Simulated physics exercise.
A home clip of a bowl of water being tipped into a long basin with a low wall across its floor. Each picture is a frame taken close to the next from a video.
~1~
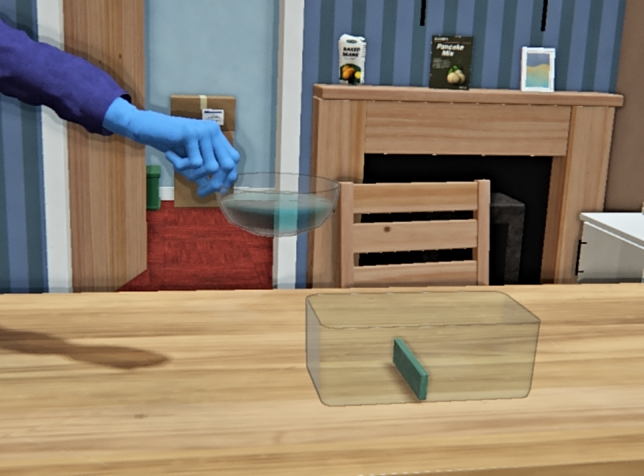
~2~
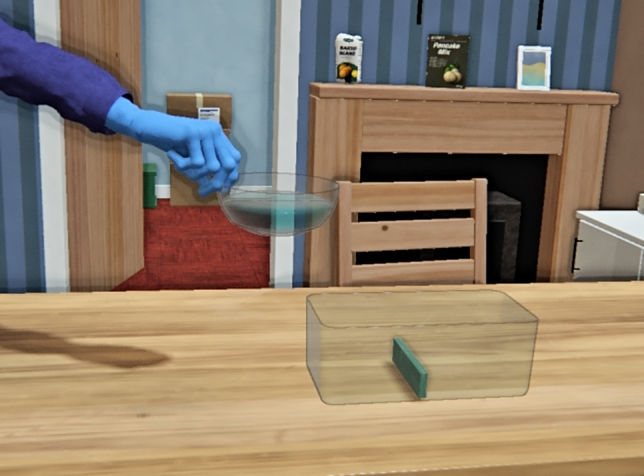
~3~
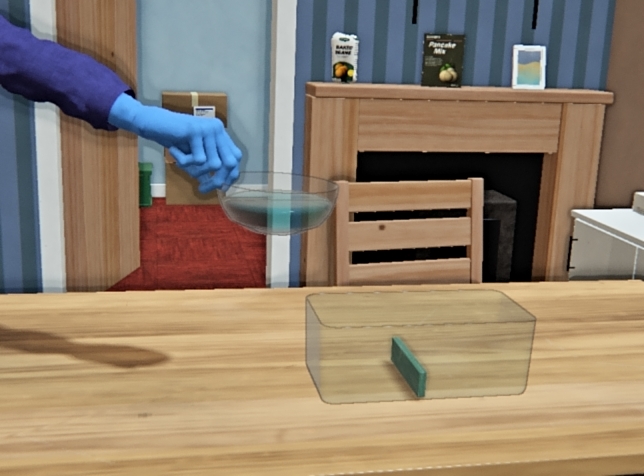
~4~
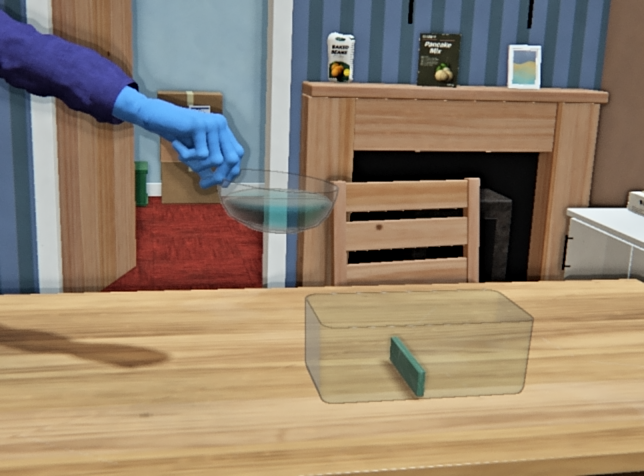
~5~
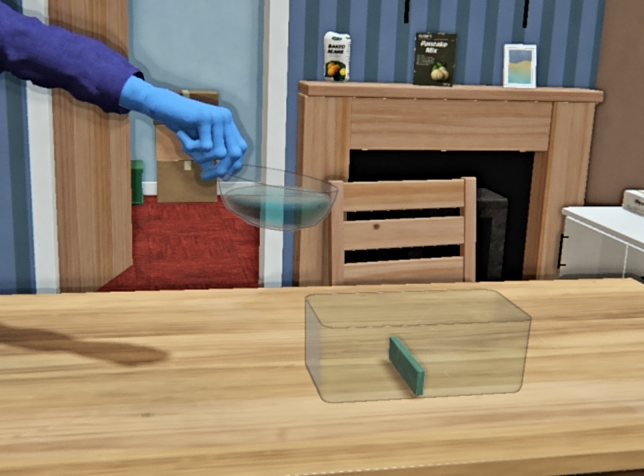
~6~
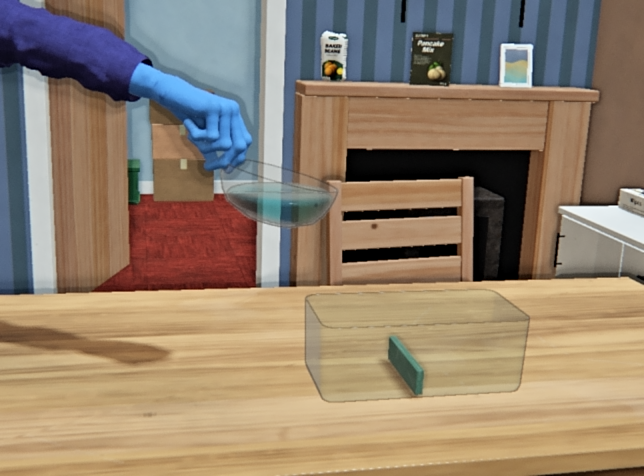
The video shows a blue-gloved hand holding a clear bowl of water above a wooden table, left of a clear basin with a low green wall inside, and gradually tilting the bowl to the right as the view shifts slightly.
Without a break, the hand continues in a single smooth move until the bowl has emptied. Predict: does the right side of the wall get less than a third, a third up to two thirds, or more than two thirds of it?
The share right of the wall does reach a third but does not go past two thirds.
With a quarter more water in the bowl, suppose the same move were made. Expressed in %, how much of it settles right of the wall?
Best guess: Around 50 %.
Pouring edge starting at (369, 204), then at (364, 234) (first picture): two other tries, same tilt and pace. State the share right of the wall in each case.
It comes out at around 90 percent and then around 80 percent.
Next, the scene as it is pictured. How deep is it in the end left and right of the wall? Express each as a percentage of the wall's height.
I'd say close to 40 per cent on the left side and 30 on the right.
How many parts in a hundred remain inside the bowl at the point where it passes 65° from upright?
Some 45 in a hundred has yet to spill out.
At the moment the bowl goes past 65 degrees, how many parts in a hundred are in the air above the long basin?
Around 45 %.
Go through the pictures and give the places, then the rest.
The first picture shows tilt 0°; pouring edge (338, 184); surface from (221, 200) to (331, 200); the long basin's rim runs from (313, 312) to (522, 307); the wall's top is at (410, 357).
The second picture shows tilt 1°; pouring edge (338, 185); surface from (222, 200) to (331, 200).
The third picture shows tilt 2°; pouring edge (337, 186); surface from (222, 199) to (331, 200).
The fourth picture shows tilt 5°; pouring edge (336, 187); surface from (223, 198) to (330, 198).
The fifth picture shows tilt 9°; pouring edge (336, 189); surface from (223, 194) to (331, 196).
The sixth picture shows tilt 14°; pouring edge (336, 190); surface from (226, 191) to (332, 192).
A moment on, the bowl is tipped part way and 43 per cent is still to pour, 13 is left of the wall and 0 right of it.
Next, the bowl is tipped right over and 1 per cent is still to pour, 43 is left of the wall and 44 right of it.
Then the bowl is tipped right over and 0 per cent is still to pour, 52 is left of the wall and 45 right of it.
Later the bowl is tipped right over and 0 per cent is still to pour, 52 is left of the wall and 45 right of it.
At rest 52 per cent lies left of the wall, 46 right of it and 2 outside.
